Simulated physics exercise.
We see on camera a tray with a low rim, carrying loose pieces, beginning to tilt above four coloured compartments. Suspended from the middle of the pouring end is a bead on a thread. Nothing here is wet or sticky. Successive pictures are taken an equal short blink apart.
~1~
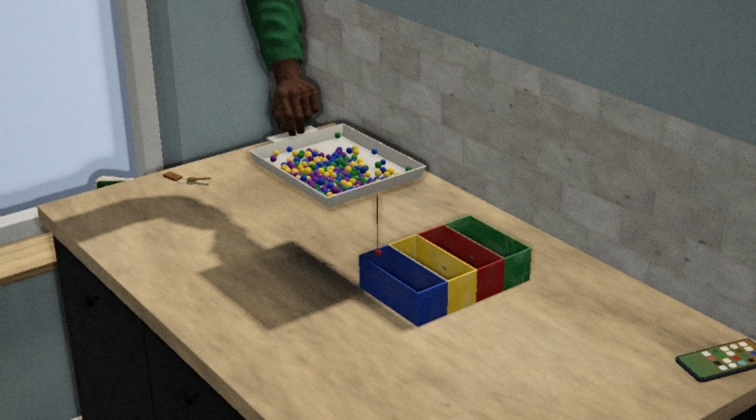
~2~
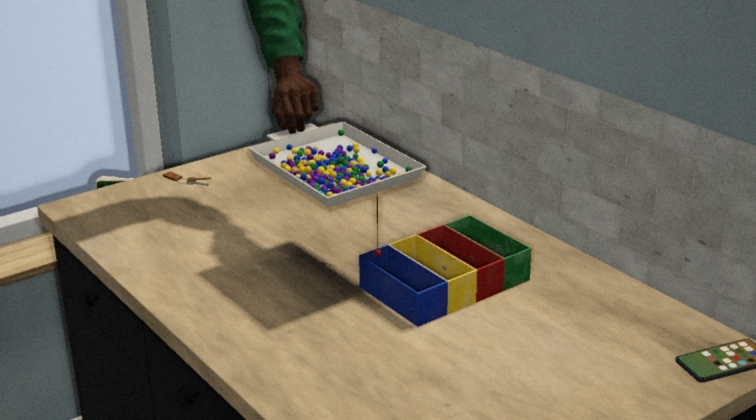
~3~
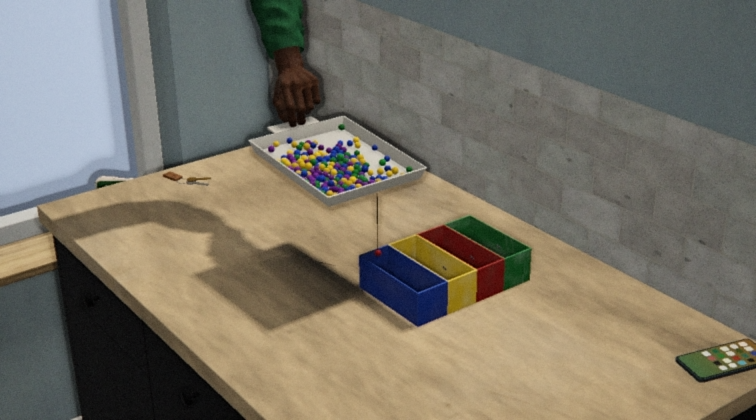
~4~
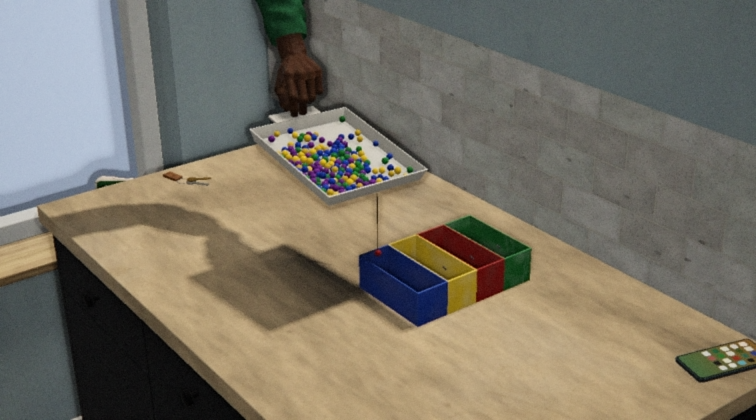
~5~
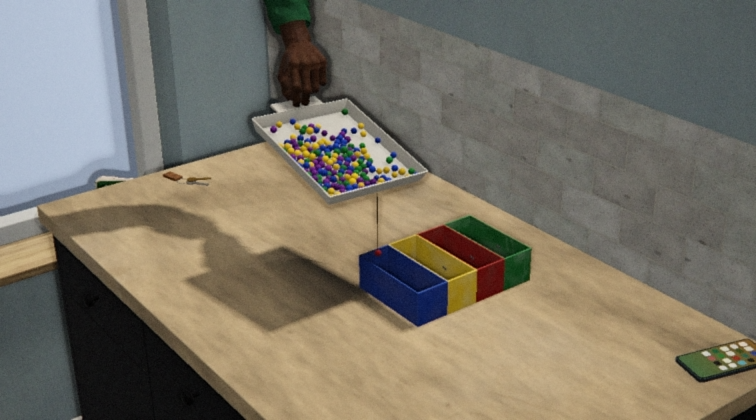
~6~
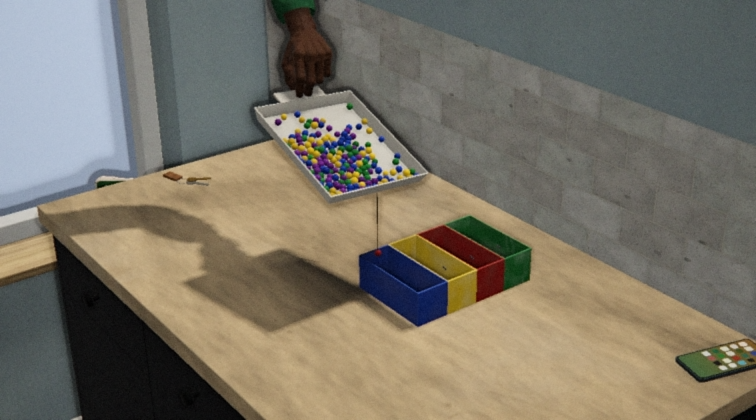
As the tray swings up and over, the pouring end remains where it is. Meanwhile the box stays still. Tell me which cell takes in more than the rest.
I would say the yellow cell.
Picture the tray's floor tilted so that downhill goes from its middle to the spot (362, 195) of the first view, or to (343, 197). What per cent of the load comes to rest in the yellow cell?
The first try gives close to 0 percent; the next gives 0 percent.
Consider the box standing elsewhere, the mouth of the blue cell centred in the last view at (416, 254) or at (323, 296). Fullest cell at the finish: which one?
The answer is the blue one for the first try and the green one for the second.
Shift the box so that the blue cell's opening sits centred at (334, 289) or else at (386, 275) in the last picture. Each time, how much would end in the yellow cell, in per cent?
First position: Some 10 %; second position: Some 40 %.
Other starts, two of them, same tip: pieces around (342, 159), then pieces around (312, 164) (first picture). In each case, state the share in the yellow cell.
About 40 %, then about 50 %.
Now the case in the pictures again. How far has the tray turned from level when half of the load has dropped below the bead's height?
It sits at roughly 85°.
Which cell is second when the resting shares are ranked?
Next after the leader comes that blue cell.
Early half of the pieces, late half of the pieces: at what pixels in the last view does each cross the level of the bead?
Points: About (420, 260), then about (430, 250).
Soon, tray tipped steeply; most on the tray; a stray few in the yellow cell; a stray few in the blue cell; a stray few in the red cell; about a quarter falling or outside the box.
A while on, tray tipped past a quarter turn; a stray few on the tray; about half in the yellow cell; about a quarter in the blue cell; a small part in the red cell; about a quarter falling or outside the box.
Towards the end, tray tipped past a quarter turn; about half in the yellow cell; about a quarter in the blue cell; a small part in the red cell; a small part falling or outside the box.
Finally, tray tipped past a quarter turn; about half in the yellow cell; about a quarter in the blue cell; a small part in the red cell; none in the green cell; a small part outside the box.
